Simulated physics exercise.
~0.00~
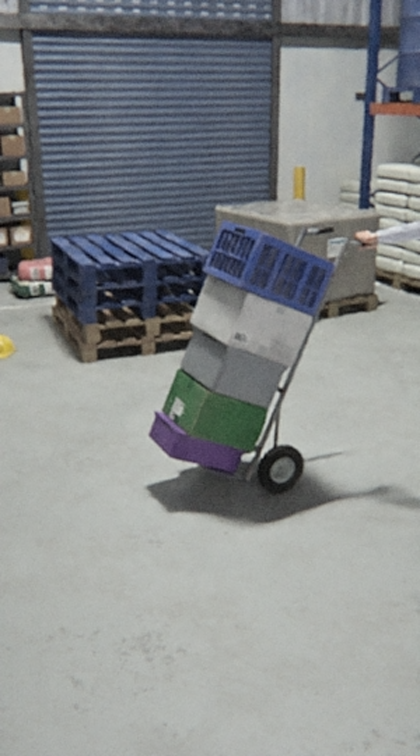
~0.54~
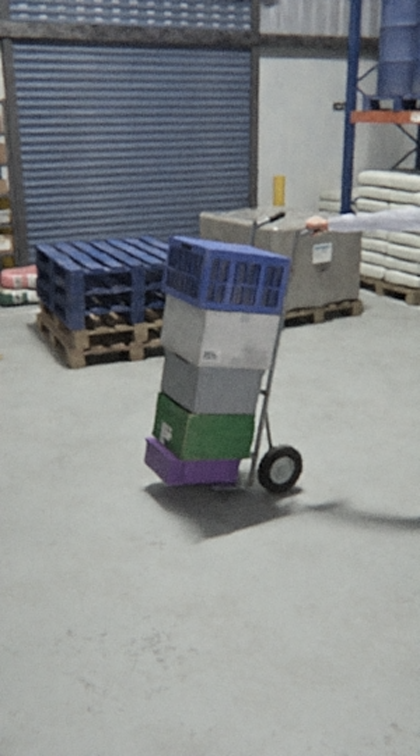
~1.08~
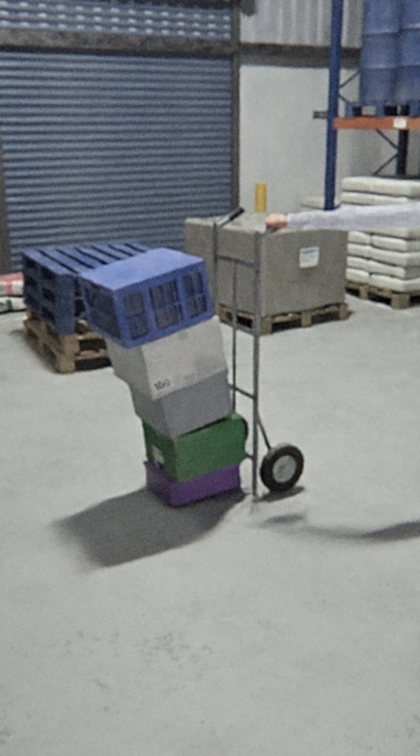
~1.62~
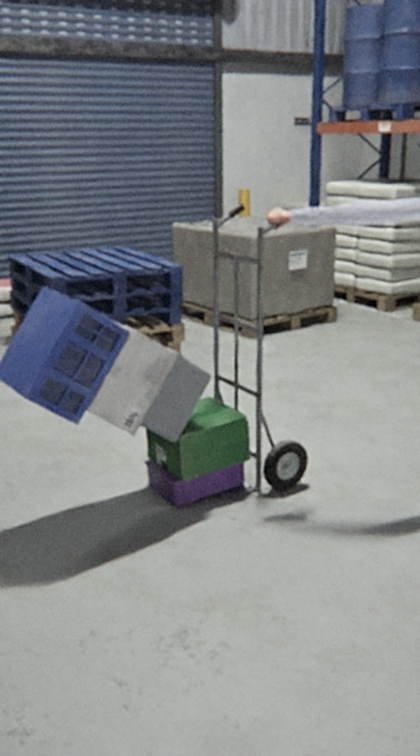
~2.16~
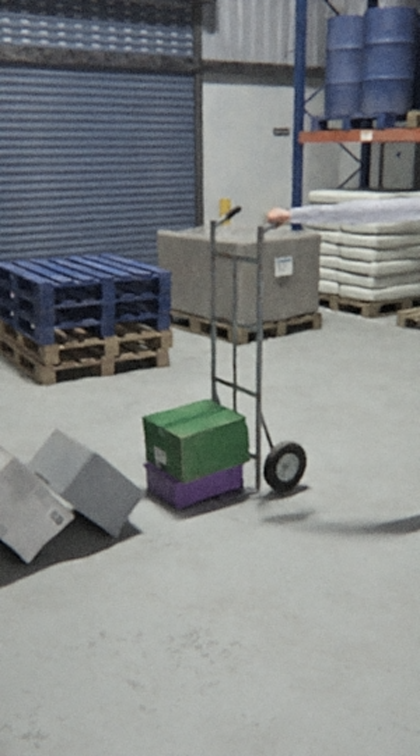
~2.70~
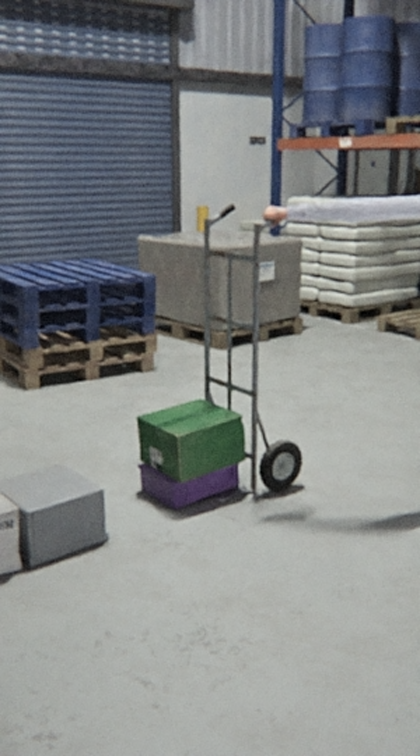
In a warehouse, a hand swings a tilted hand truck of stacked boxes upright, and the blue crate, white box and grey tote tip left and tumble to the floor, while the green box and purple tote stay stacked at its base.
